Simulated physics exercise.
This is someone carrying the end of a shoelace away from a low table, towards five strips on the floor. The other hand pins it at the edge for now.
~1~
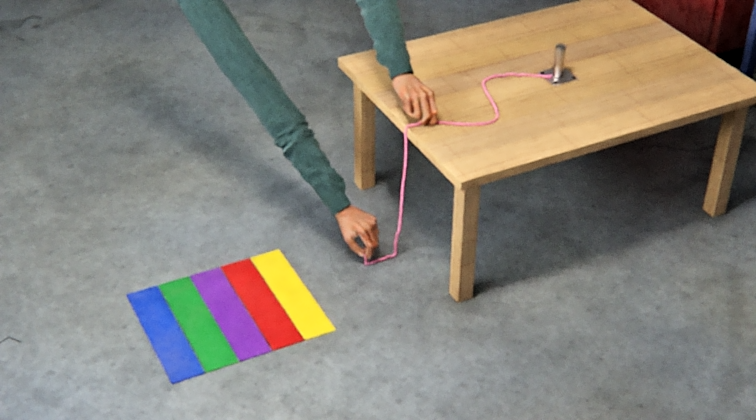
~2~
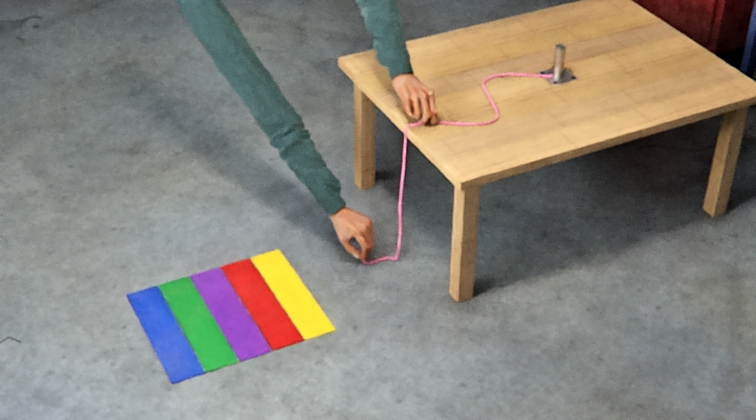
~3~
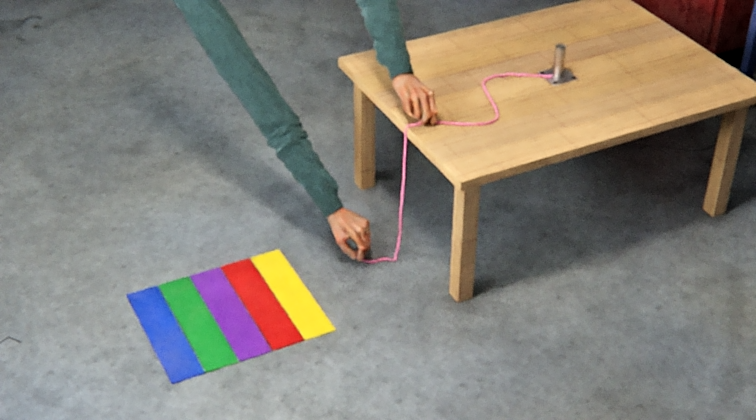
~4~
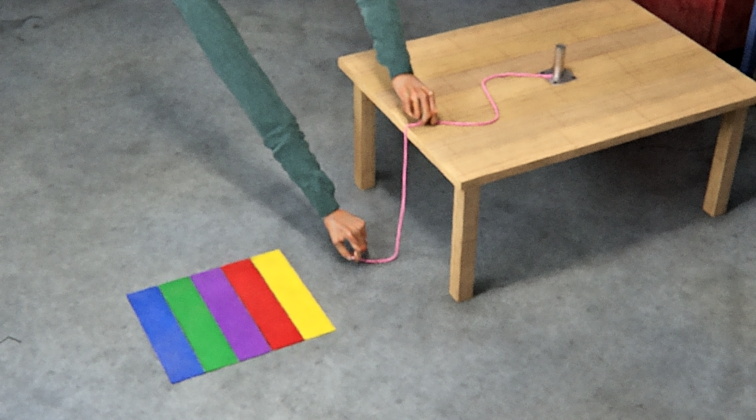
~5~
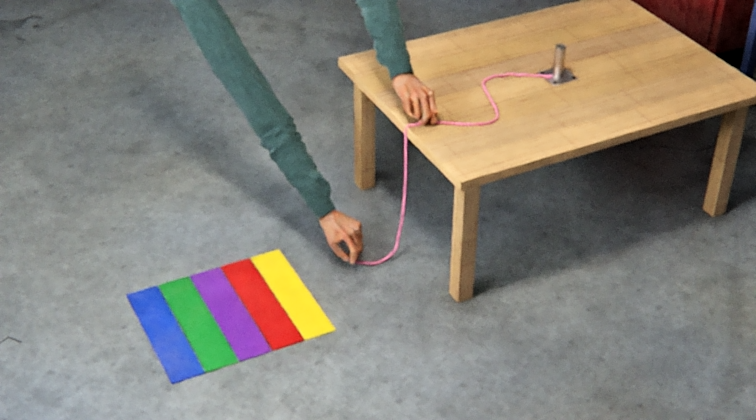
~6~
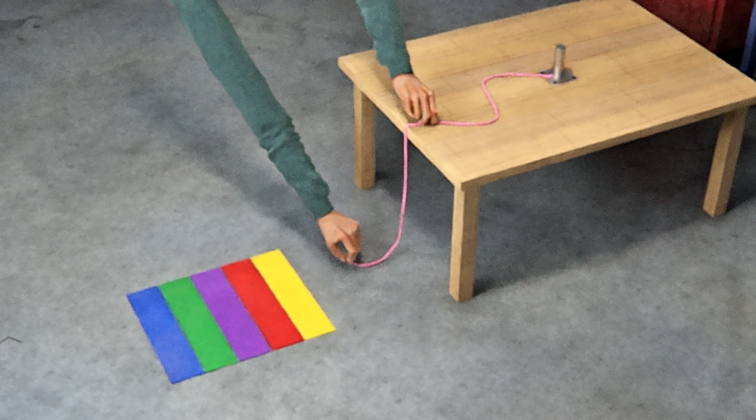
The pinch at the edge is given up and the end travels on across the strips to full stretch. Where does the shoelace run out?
The end stops over the green strip.
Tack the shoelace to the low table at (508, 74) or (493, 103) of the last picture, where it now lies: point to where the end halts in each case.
Near (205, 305) and (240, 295).
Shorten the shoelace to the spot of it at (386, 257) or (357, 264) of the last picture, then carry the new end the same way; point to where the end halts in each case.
The places are (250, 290) and (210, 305).
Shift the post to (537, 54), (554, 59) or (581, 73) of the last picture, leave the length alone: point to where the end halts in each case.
In that order: (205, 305), (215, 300) and (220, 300).
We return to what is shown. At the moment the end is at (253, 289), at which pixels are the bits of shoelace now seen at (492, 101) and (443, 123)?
They go to (460, 109) and to (397, 152).
Early on, end near (253, 289); over red.
Midway, end near (215, 301); over purple.
At the end of the slack, end near (192, 308); over green. It gets as far as the green strip.
